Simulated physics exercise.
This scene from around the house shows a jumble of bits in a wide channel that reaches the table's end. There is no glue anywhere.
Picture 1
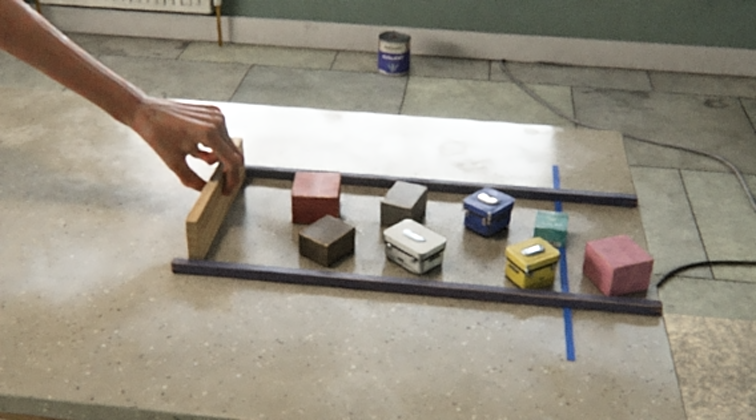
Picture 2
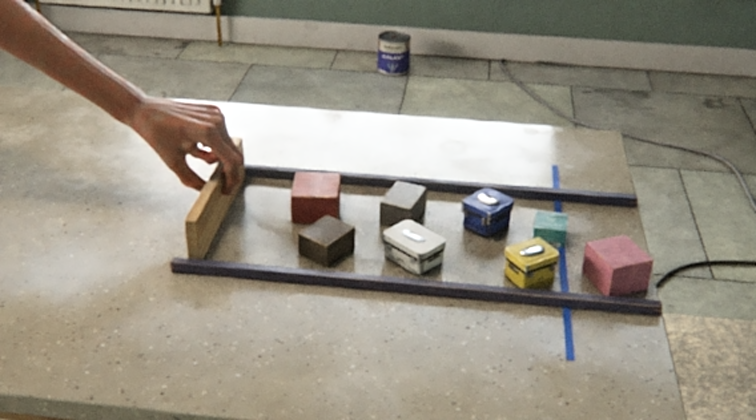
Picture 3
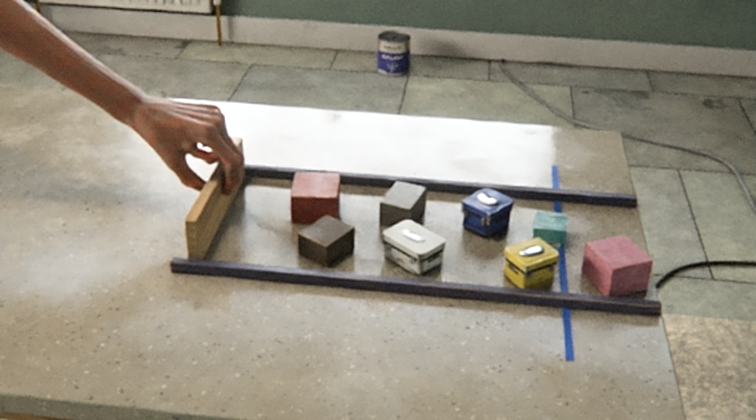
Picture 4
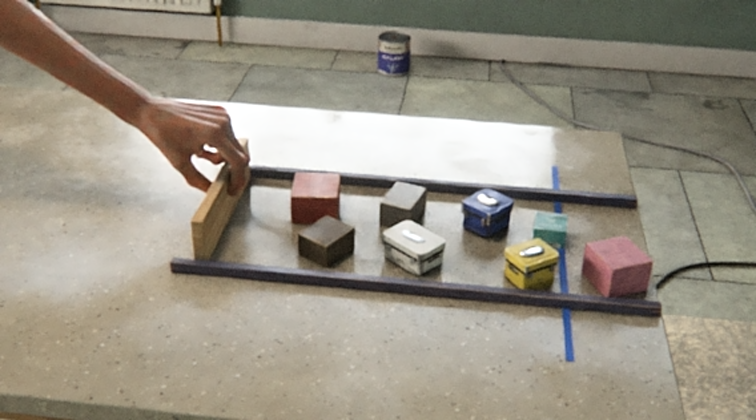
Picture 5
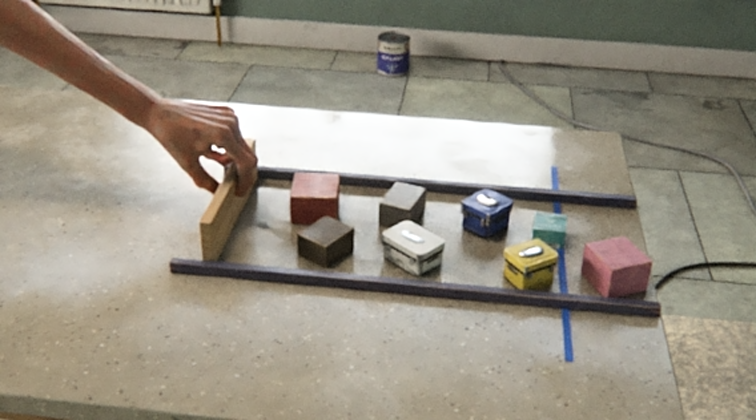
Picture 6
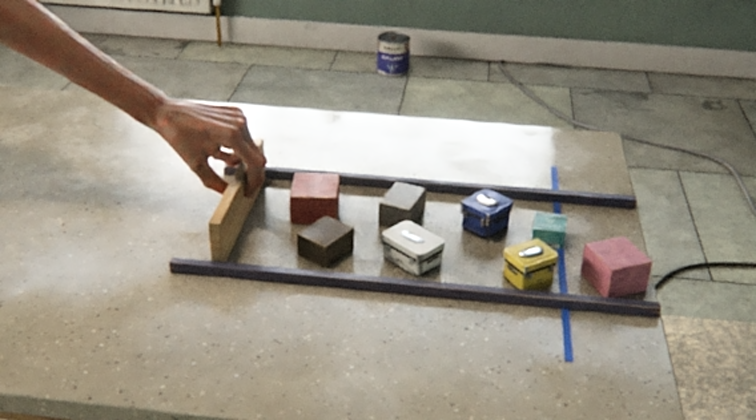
In the video, a hand holds a wooden board upright between two dark rails on a table, then slides it slightly to the right toward a group of coloured blocks and small cases, which stay still.
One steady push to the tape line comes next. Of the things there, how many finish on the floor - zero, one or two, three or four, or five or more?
Three or four finish on the floor.
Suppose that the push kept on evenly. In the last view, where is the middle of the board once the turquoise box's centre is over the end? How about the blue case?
The turquoise box puts it at (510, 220), the blue case at (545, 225).
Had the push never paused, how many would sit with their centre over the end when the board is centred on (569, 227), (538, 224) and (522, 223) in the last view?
Middles past end - pos 1: 3, pos 2: 1, pos 3: 1.
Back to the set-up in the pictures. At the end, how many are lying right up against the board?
That makes 3.
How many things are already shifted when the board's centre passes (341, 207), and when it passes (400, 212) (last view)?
By then 3, and later 5.
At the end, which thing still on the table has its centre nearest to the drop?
It's the grey block.
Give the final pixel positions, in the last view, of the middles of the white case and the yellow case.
Result: One at about (620, 255), the other at about (587, 280).
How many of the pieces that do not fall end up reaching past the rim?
0 in all.
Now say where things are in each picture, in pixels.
Pink block (617, 265); turquoise box (551, 229); yellow case (531, 264); board (218, 197); tape (562, 247), in the first picture.
Turquoise box (550, 229); black block (327, 241), in the second picture.
Yellow case (530, 265); white case (414, 248), in the third picture.
Pink block (616, 267); grey block (403, 206), in the fourth picture.
Turquoise box (549, 230); board (231, 198), in the fifth picture.
Pink block (616, 267); turquoise box (549, 230); yellow case (529, 266); board (240, 199); tape (560, 248), in the sixth picture.
Soon after, none off yet; pink block at rest near (616, 267); turquoise box at rest near (549, 230); yellow case at rest near (529, 266).
After that, none off yet; pink block at rest near (616, 267); turquoise box displaced about its own width near (590, 234); yellow case displaced about its own width near (562, 273).
In the end, the number that fall off is three or four; gone, blue case, turquoise box and pink block.
